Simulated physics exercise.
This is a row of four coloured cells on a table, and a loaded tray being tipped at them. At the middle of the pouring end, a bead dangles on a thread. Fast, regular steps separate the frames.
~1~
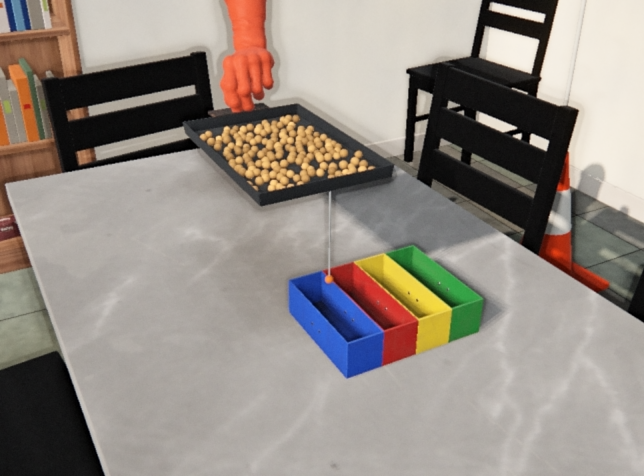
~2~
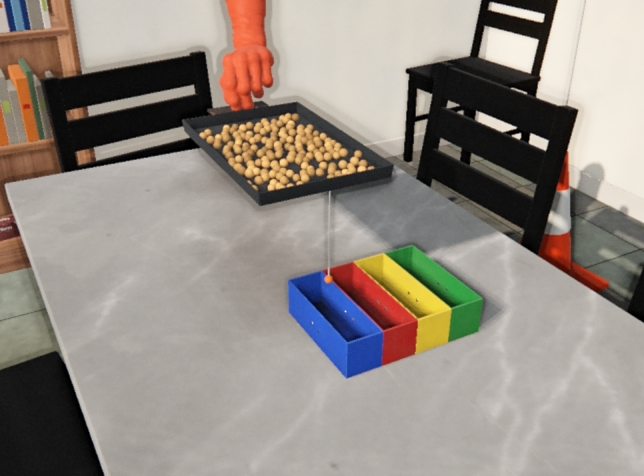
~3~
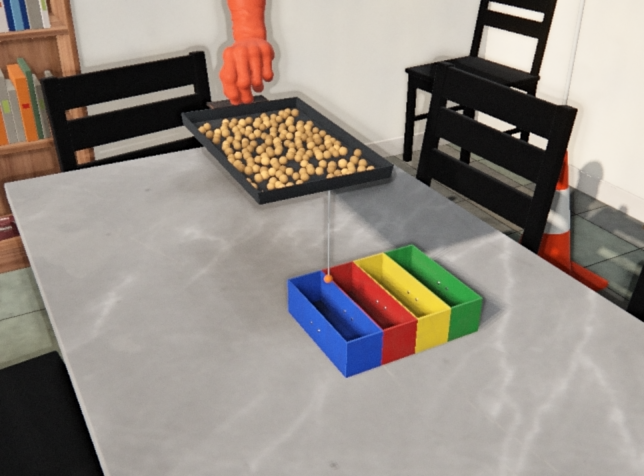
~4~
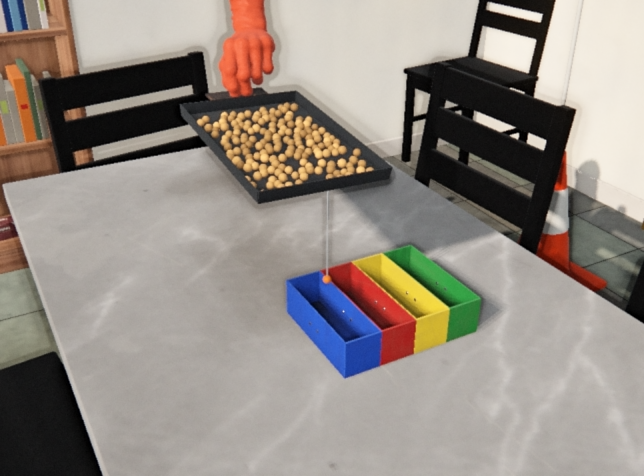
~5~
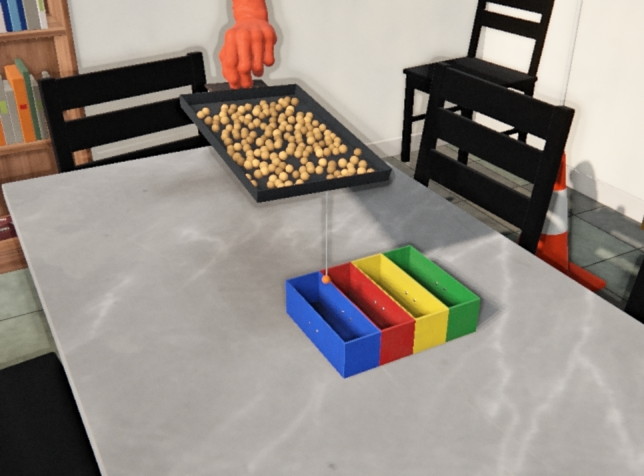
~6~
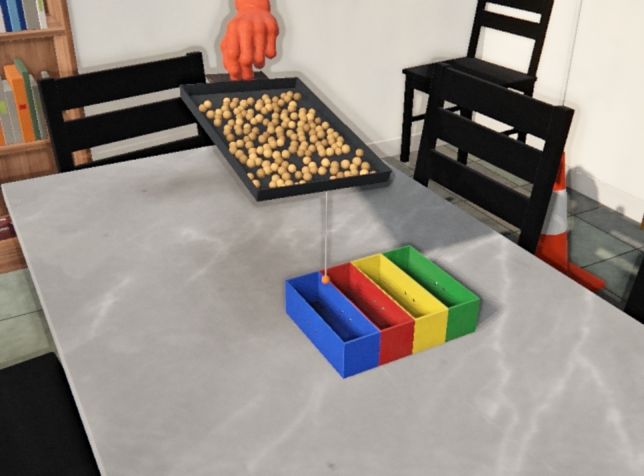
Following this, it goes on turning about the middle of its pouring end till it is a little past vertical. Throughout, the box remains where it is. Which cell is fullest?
The yellow cell.
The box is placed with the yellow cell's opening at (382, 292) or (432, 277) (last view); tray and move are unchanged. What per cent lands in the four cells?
Close to 90 in a hundred, then close to 100 in a hundred.
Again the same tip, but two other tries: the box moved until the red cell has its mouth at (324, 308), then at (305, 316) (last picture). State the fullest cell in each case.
In the first try it is the green one, in the second it is the green one.
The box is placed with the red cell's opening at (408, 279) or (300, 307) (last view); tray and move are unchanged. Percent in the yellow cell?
You'd get 0 in a hundred first and 10 in a hundred after that.
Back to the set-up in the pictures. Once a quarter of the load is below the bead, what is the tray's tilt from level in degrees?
About 85°.
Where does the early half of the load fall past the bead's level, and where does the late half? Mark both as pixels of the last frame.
First around (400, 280), afterwards around (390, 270).
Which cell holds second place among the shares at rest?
That is the cell in red.
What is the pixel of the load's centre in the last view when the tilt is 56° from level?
Centre estimate: (340, 145).
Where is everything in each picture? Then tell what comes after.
In the first picture, corners of the pouring end near (260, 193) and (392, 164), level; middle of the load near (281, 153), round wooden beads; bead on its thread near (329, 279); blue cell near (365, 352); red cell near (400, 340); yellow cell near (434, 328); green cell near (465, 317).
In the second picture, corners of the pouring end near (260, 192) and (392, 164), level; middle of the load near (280, 152).
In the third picture, corners of the pouring end near (260, 191) and (391, 165), tipped barely, lowest at the right corner; middle of the load near (280, 149).
In the fourth picture, corners of the pouring end near (259, 191) and (390, 167), tipped a little, lowest at the right corner; middle of the load near (279, 145).
In the fifth picture, corners of the pouring end near (259, 190) and (390, 168), tipped a little, lowest at the right corner; middle of the load near (279, 142).
In the sixth picture, corners of the pouring end near (259, 189) and (390, 170), tipped a little, lowest at the right corner; middle of the load near (282, 139), all but a few on the move; blue cell near (362, 352); red cell near (397, 340); yellow cell near (430, 328); green cell near (462, 317).
Shortly afterwards, tray tipped steeply; all but a few on the tray; only a few in the red cell; only a few falling or outside the box.
Next, tray tipped right over; near a quarter on the tray; near a third in the yellow cell; a little in the red cell; a little in the green cell; only a few in the blue cell; near a quarter falling or outside the box.
Some moments later, tray tipped past a quarter turn; near two thirds in the yellow cell; near a quarter in the red cell; a little in the green cell; only a few in the blue cell; a little falling or outside the box.
In the end, tray tipped past a quarter turn; near two thirds in the yellow cell; near a quarter in the red cell; a little in the green cell; only a few in the blue cell; a little outside the box.
